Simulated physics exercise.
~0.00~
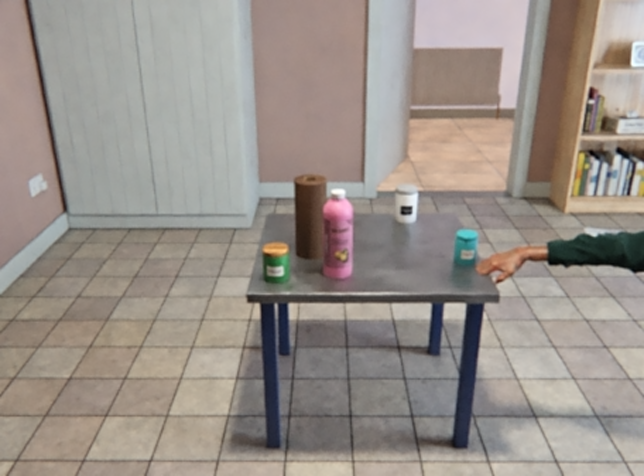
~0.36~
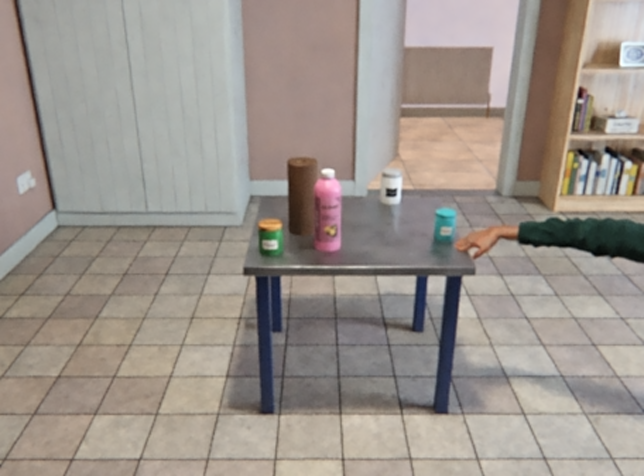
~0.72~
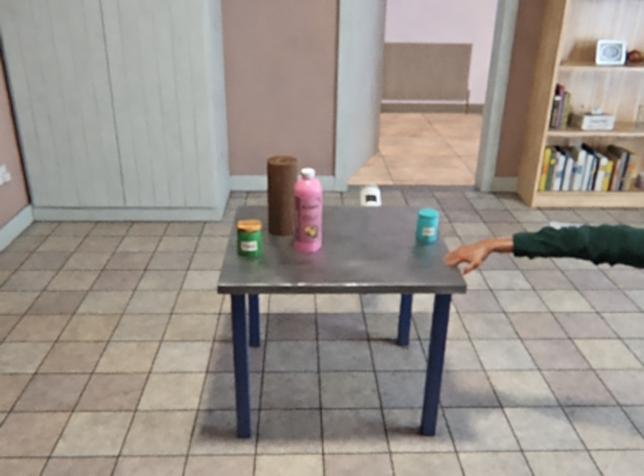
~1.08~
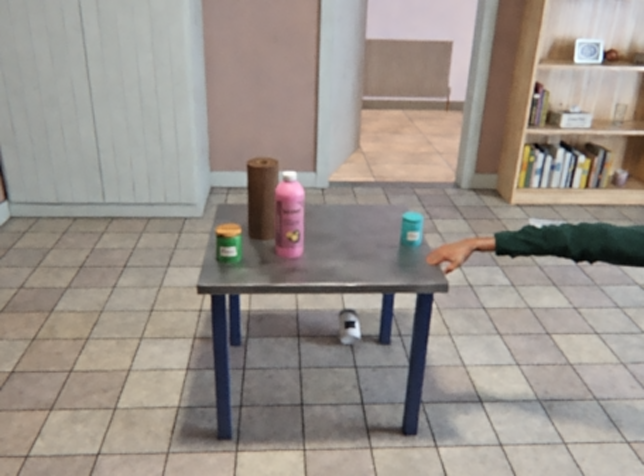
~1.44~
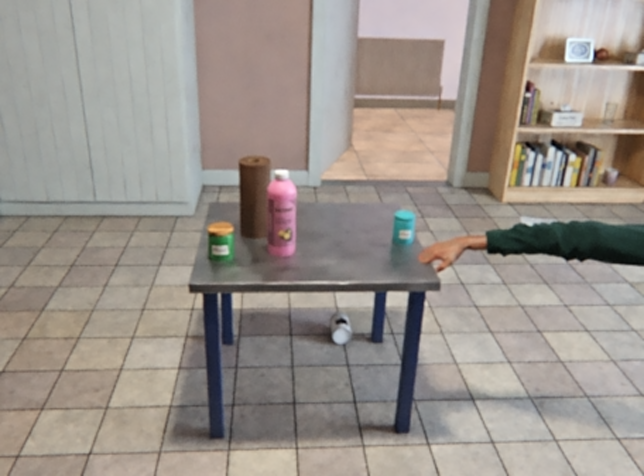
At first, a green jar, a pink bottle, a brown roll, a white jar and a turquoise jar stand upright on a small grey table, while a hand in a dark green sleeve reaches in from the right to its edge. The table slides a little away from us, carrying everything with it, as the view drifts slightly right. Then it jerks back towards us, and the white jar leans and drops over the far edge. It lands on the tiled floor and lies on its side, seen beneath the table. The other four things remain standing on top, with the hand still at the edge.
